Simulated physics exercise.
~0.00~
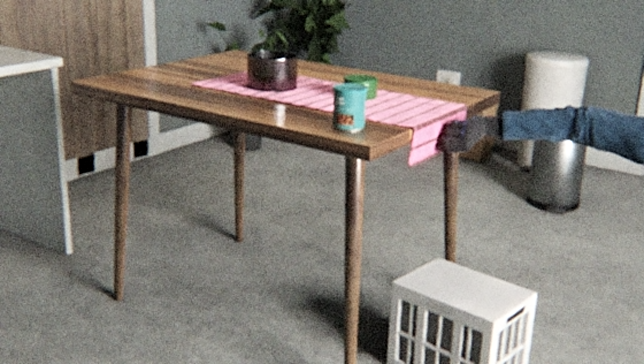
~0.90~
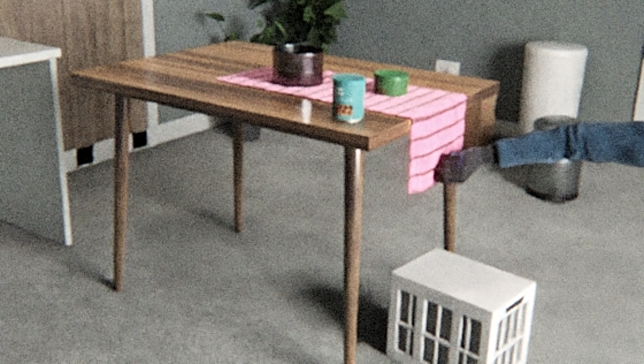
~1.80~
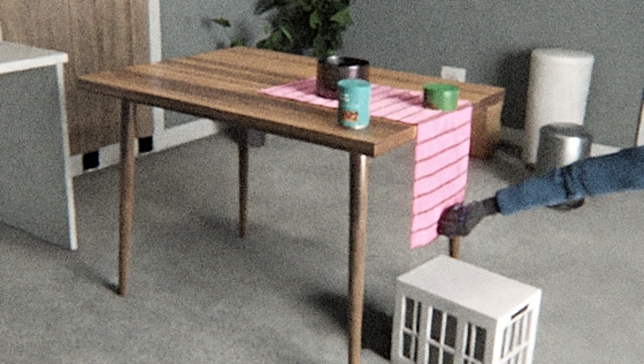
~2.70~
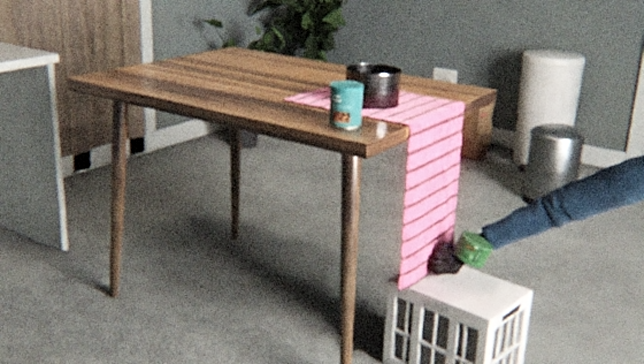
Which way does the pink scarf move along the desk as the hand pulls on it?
It slides to the right, toward the end of the desk, where it hangs down lower and lower.
